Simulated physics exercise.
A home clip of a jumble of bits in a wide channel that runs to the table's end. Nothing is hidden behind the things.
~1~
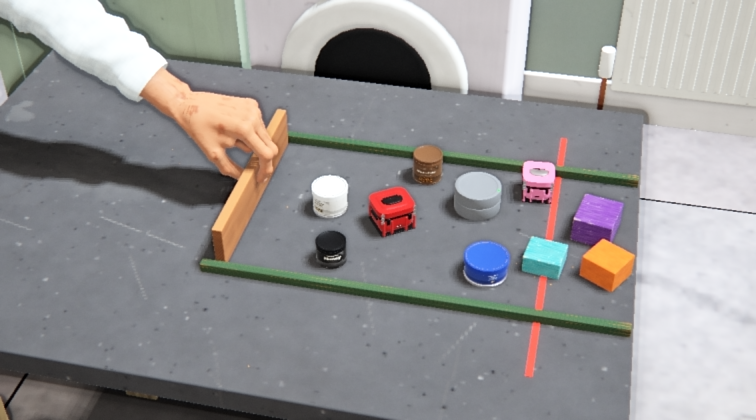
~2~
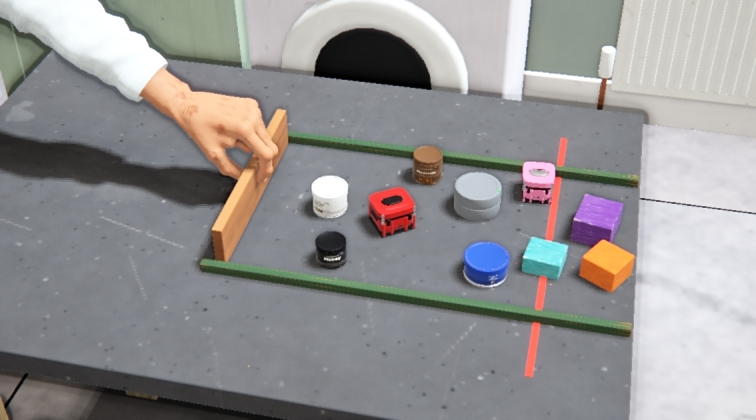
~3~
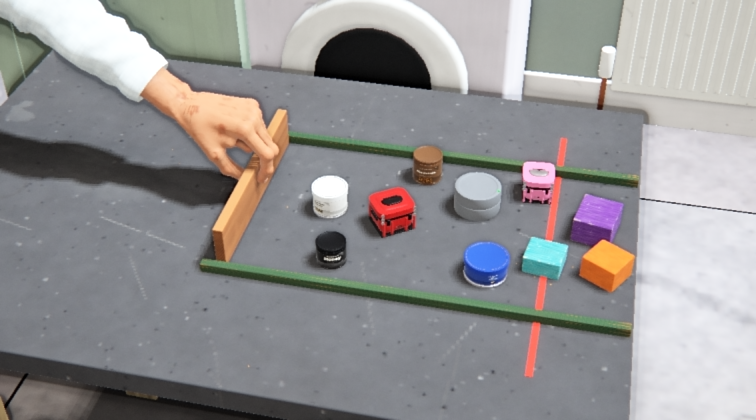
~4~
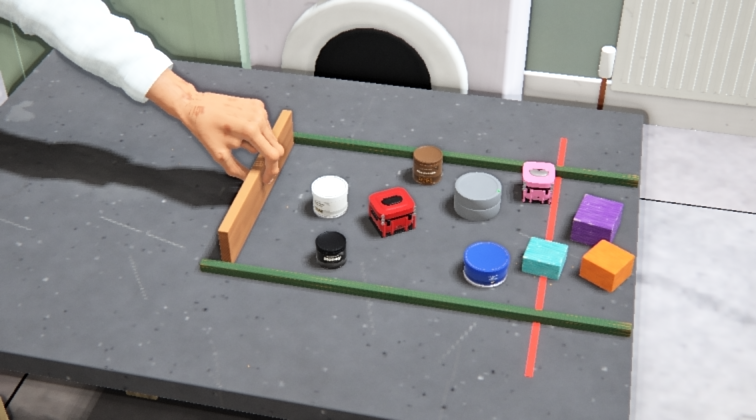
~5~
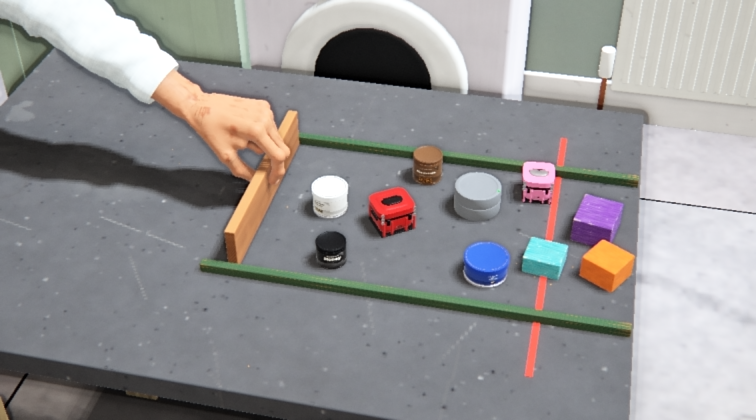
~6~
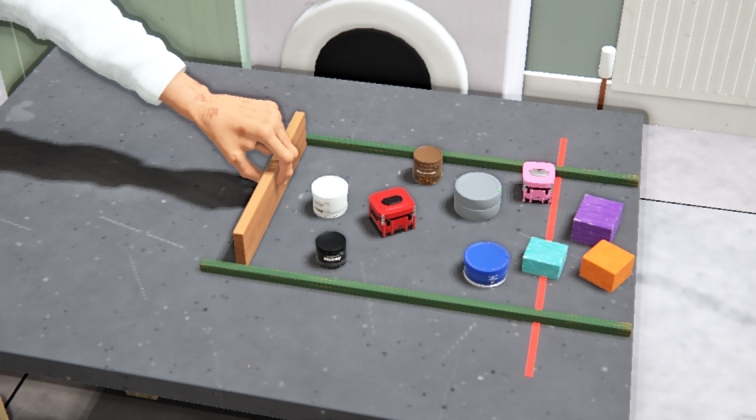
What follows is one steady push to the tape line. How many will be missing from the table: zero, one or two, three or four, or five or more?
As it turns out, the number that fall off is one or two.
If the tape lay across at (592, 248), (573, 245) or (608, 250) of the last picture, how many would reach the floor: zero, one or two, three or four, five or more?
Taking them in turn, five or over; one to two; 5 or more.
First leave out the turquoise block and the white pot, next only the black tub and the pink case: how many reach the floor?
It would be 0 and 1.
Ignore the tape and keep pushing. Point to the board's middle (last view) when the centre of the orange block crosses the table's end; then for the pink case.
At (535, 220) for the orange block; at (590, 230) for the pink case.
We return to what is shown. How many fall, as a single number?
The count is 1.
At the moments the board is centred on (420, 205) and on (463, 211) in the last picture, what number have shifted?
By then 4, and 6.
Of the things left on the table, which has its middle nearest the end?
Foremost is the purple block.
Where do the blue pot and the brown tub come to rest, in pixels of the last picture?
First (597, 293), then (572, 180).
Soon after, none off yet; orange block at rest near (607, 266); purple block at rest near (597, 222); turquoise block at rest near (545, 258).
At rest, the number that fall off is one or two; fallen, orange block.
